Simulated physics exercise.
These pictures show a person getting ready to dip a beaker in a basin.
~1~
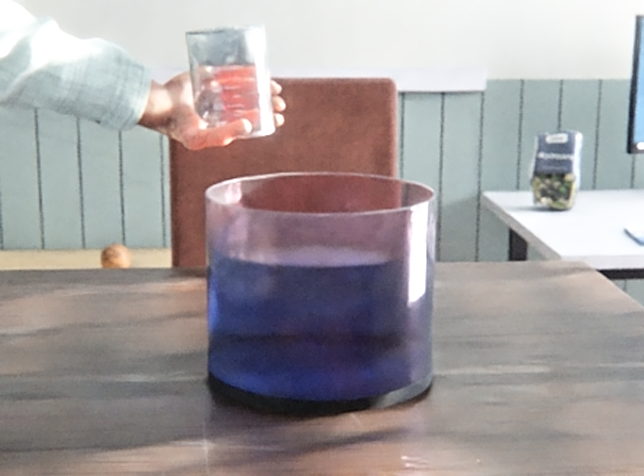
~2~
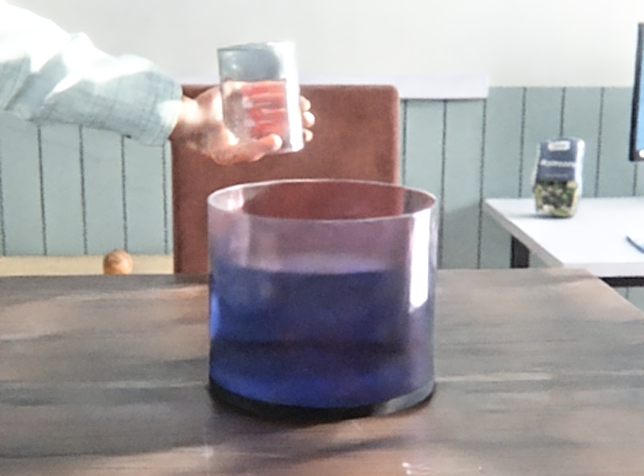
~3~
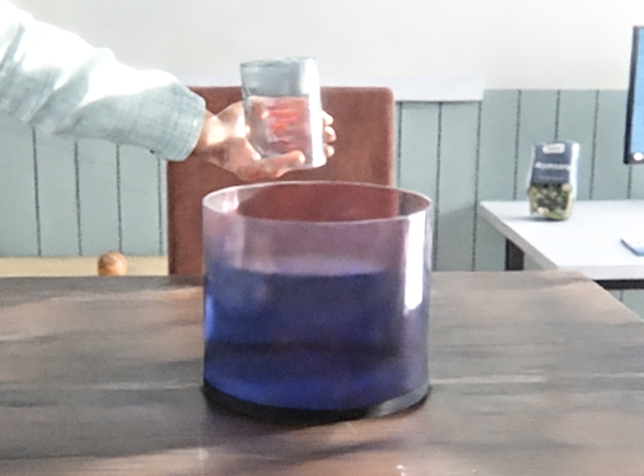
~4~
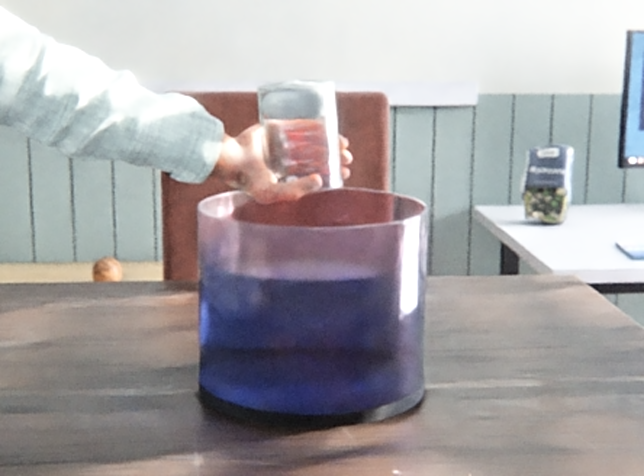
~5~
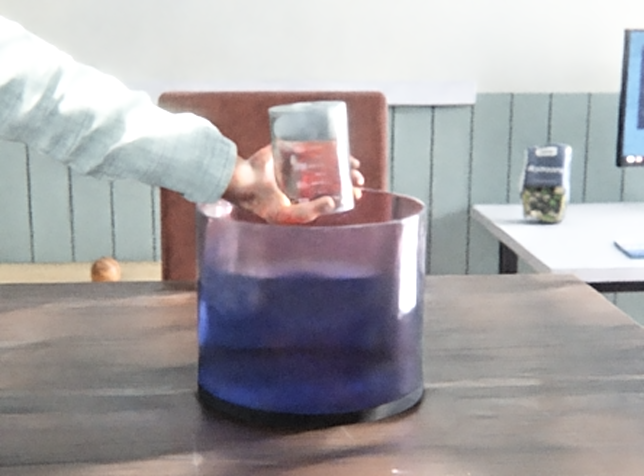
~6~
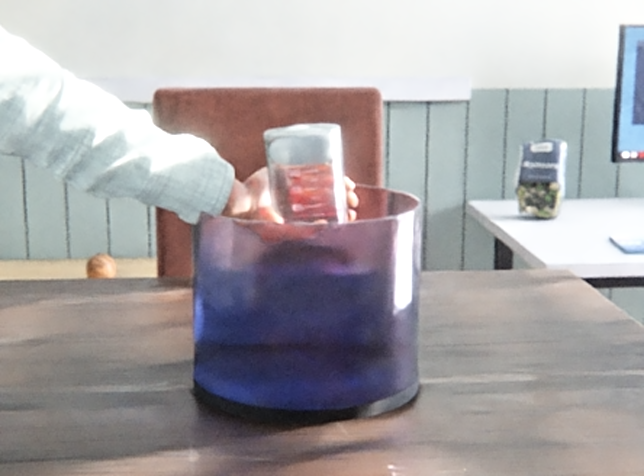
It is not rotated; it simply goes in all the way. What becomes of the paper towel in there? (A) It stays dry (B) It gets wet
(A) It stays dry.
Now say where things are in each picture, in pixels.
Beaker (230, 83) mouth down; above the basin, in the first frame.
Beaker (260, 99) mouth down; paper towel (256, 60); coming down, in the second frame.
Beaker (283, 114) mouth down; lower, in the third frame.
Beaker (300, 137) mouth down; paper towel (296, 99); lower still, in the fourth frame.
Beaker (311, 159) mouth down; close to the surface, in the fifth frame.
Beaker (307, 182) mouth down; paper towel (303, 144); just over the surface, in the sixth frame.
Soon after, the beaker enters the dyed water.
Later, air is trapped inside and holds the level down.
In the end, the beaker is under, still full of air, and the paper towel is dry.
